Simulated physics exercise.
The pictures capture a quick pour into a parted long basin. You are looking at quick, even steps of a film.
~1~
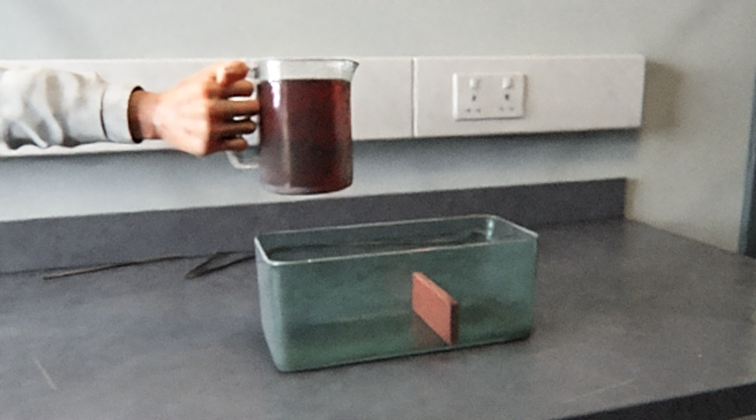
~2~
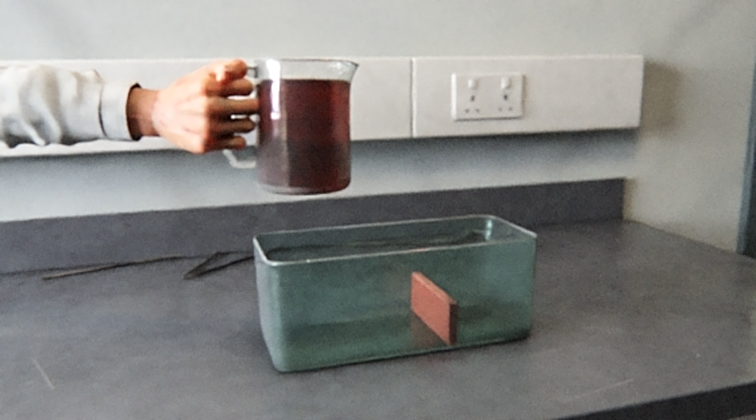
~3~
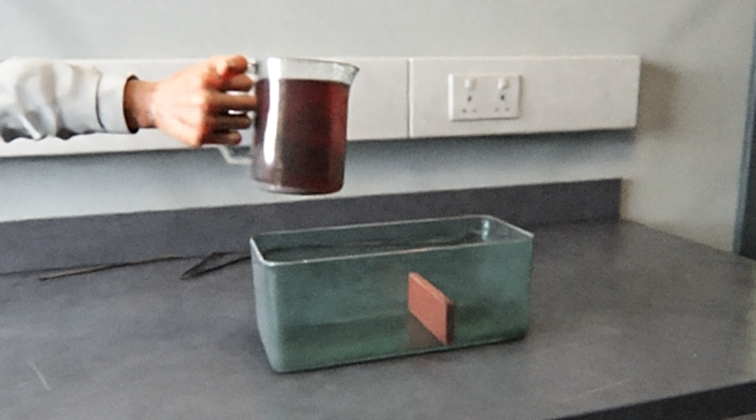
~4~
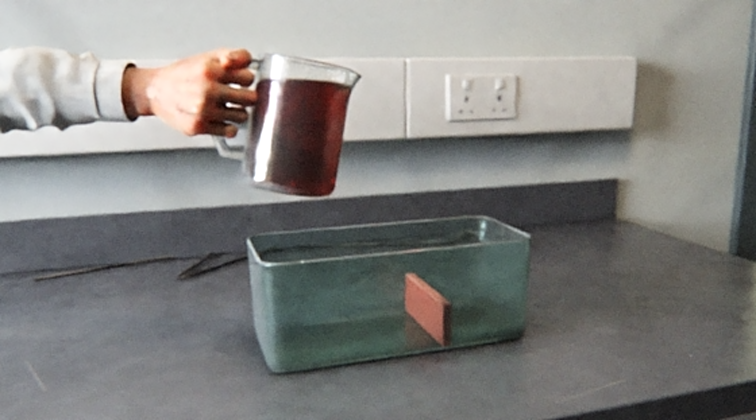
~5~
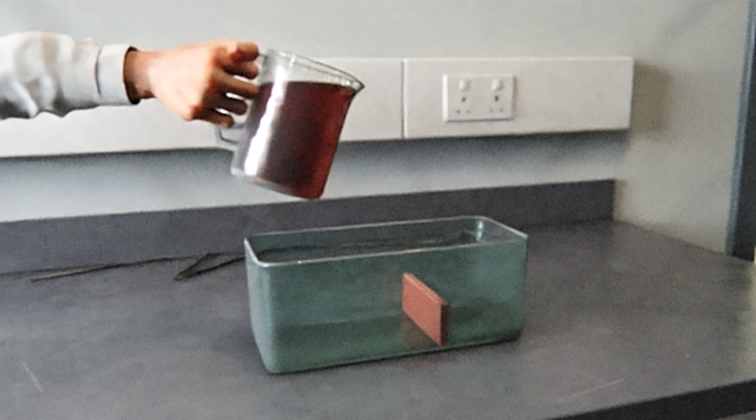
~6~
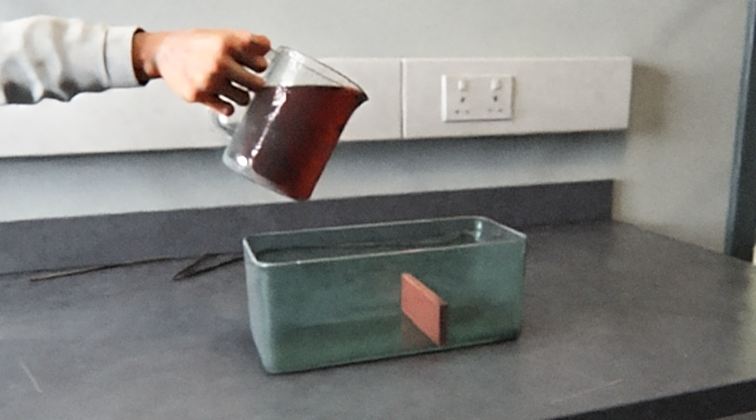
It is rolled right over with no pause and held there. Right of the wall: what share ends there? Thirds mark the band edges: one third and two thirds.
I would say between a third and two thirds ends up on that side.
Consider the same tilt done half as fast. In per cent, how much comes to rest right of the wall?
About 60 %.
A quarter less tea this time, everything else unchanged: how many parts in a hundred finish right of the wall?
Roughly 35 in a hundred.
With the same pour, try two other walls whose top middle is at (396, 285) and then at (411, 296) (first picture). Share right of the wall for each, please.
About 95 % and 85 %.
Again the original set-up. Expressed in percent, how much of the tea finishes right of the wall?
Roughly 55 %.
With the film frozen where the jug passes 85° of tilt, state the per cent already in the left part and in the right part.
Left about 0, right about 5.
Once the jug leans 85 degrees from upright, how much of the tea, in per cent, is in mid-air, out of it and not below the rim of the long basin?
Roughly 20 percent.
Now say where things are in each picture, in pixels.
The first frame shows tilt 0°; pouring edge (358, 62); surface from (258, 82) to (347, 80); the long basin's rim runs from (261, 250) to (516, 227); the wall's top is at (434, 288).
The second frame shows tilt 1°; pouring edge (358, 64); surface from (258, 81) to (345, 81).
The third frame shows tilt 5°; pouring edge (359, 68); surface from (256, 80) to (345, 83).
The fourth frame shows tilt 11°; pouring edge (361, 75); surface from (257, 84) to (347, 84).
The fifth frame shows tilt 19°; pouring edge (364, 86); surface from (253, 105) to (353, 86).
The sixth frame shows tilt 29°; pouring edge (368, 99); surface from (245, 116) to (362, 91).
A moment on, the jug is tipped on its side and 73 per cent is still to pour, 2 is left of the wall and 7 right of it.
Next, the jug is tipped right over and 30 per cent is still to pour, 18 is left of the wall and 32 right of it.
Then the jug is tipped right over and 9 per cent is still to pour, 30 is left of the wall and 54 right of it.
Later the jug is tipped right over and 2 per cent is still to pour, 40 is left of the wall and 56 right of it.
In the end 43 per cent lies left of the wall, 56 right of it and 1 outside.
